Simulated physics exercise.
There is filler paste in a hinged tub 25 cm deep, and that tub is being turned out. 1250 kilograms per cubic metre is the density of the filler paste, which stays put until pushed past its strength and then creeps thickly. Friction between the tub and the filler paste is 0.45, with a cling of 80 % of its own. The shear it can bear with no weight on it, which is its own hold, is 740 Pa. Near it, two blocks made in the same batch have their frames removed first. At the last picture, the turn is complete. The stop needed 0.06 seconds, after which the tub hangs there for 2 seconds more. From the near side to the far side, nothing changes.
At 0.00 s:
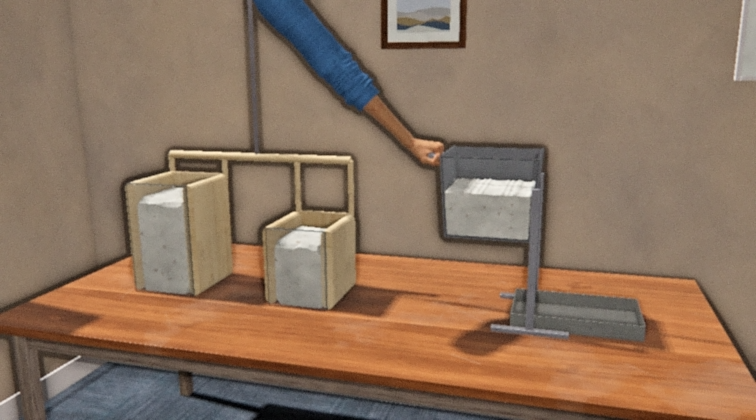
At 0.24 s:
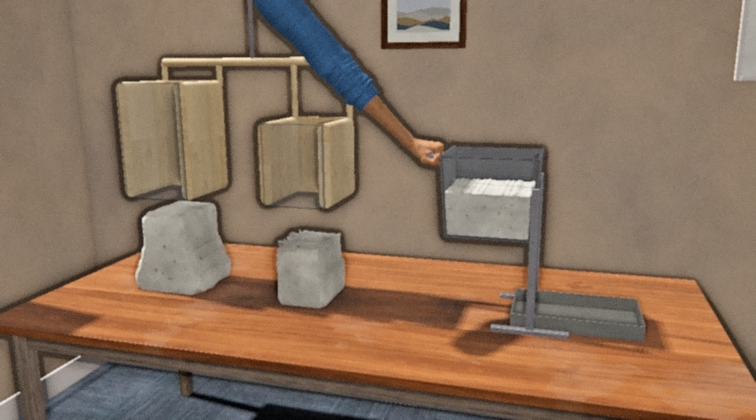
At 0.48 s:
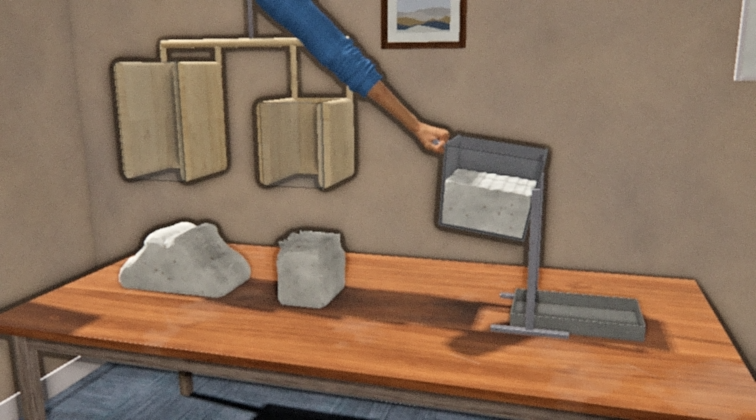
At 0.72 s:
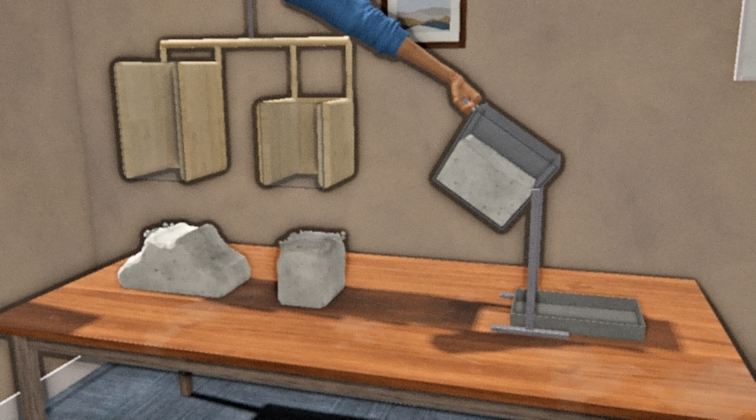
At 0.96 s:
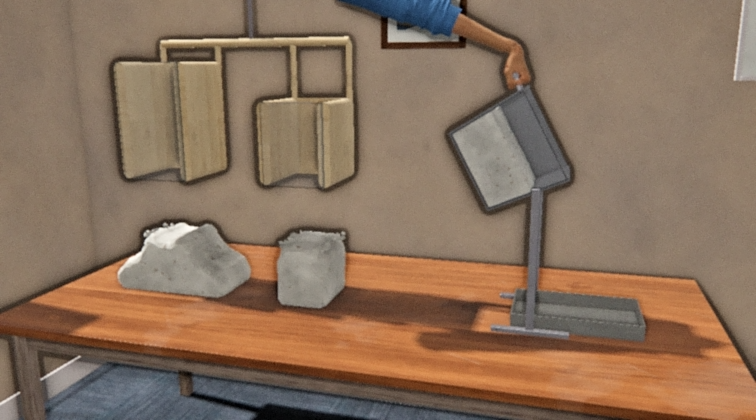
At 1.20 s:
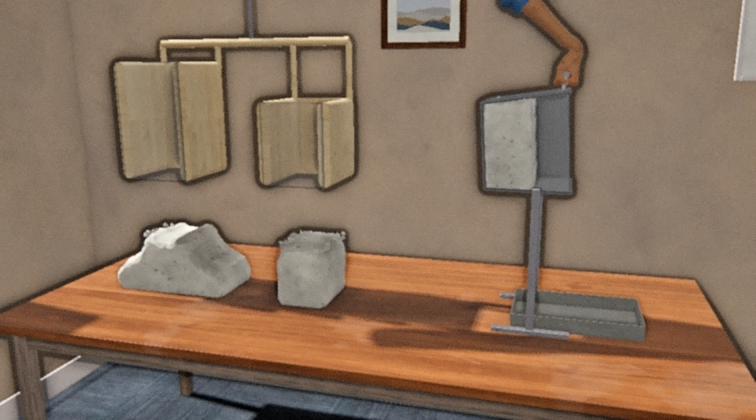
The footage shows two wooden moulds lifting off grey blocks on a table, the left block slumping into a low mound while the right keeps its shape; then a hand turns a tub of similar material onto its side.
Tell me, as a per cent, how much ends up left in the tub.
Close to 100 % is left.
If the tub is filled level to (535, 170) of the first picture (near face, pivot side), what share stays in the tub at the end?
That gives some 55 %.
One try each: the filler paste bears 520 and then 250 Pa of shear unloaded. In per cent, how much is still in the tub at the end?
The answers, in order, are 70 % and 50 %.
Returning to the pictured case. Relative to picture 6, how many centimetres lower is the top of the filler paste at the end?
About 7 cm.
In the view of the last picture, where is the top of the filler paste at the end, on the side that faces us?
Around (515, 126).
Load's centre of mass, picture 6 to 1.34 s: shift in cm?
I'd estimate roughly 2 centimetres.
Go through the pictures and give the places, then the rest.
Handle-side rim at (443, 156), tilt 0 degrees; top of the filler paste at (516, 195); blocks stand 36 cm, 23 cm (left to right), in the first frame.
Handle-side rim at (443, 156), tilt 0 degrees; top of the filler paste at (516, 195); blocks stand 30 cm, 22 cm (left to right), in the second frame.
Handle-side rim at (448, 145), tilt 8 degrees; top of the filler paste at (450, 181); blocks stand 22 cm, 22 cm (left to right), in the third frame.
Handle-side rim at (478, 110), tilt 34 degrees; top of the filler paste at (462, 144); blocks stand 21 cm, 22 cm (left to right), in the fourth frame.
Handle-side rim at (525, 91), tilt 62 degrees; top of the filler paste at (489, 113); blocks stand 21 cm, 22 cm (left to right), in the fifth frame.
Handle-side rim at (570, 94), tilt 86 degrees; top of the filler paste at (527, 101); blocks stand 21 cm, 22 cm (left to right), in the sixth frame.
After 1.34 s, the tub is at 86 degrees and holds 100 %.
After 1.51 s, the tub is at 86 degrees and holds 100 %.
After 1.68 s, the tub is at 86 degrees and holds 100 %.
After 1.85 s, the tub is at 86 degrees and holds 100 %.
After 3.20 s, at the end, the tub is at 86 degrees and holds 100 %.
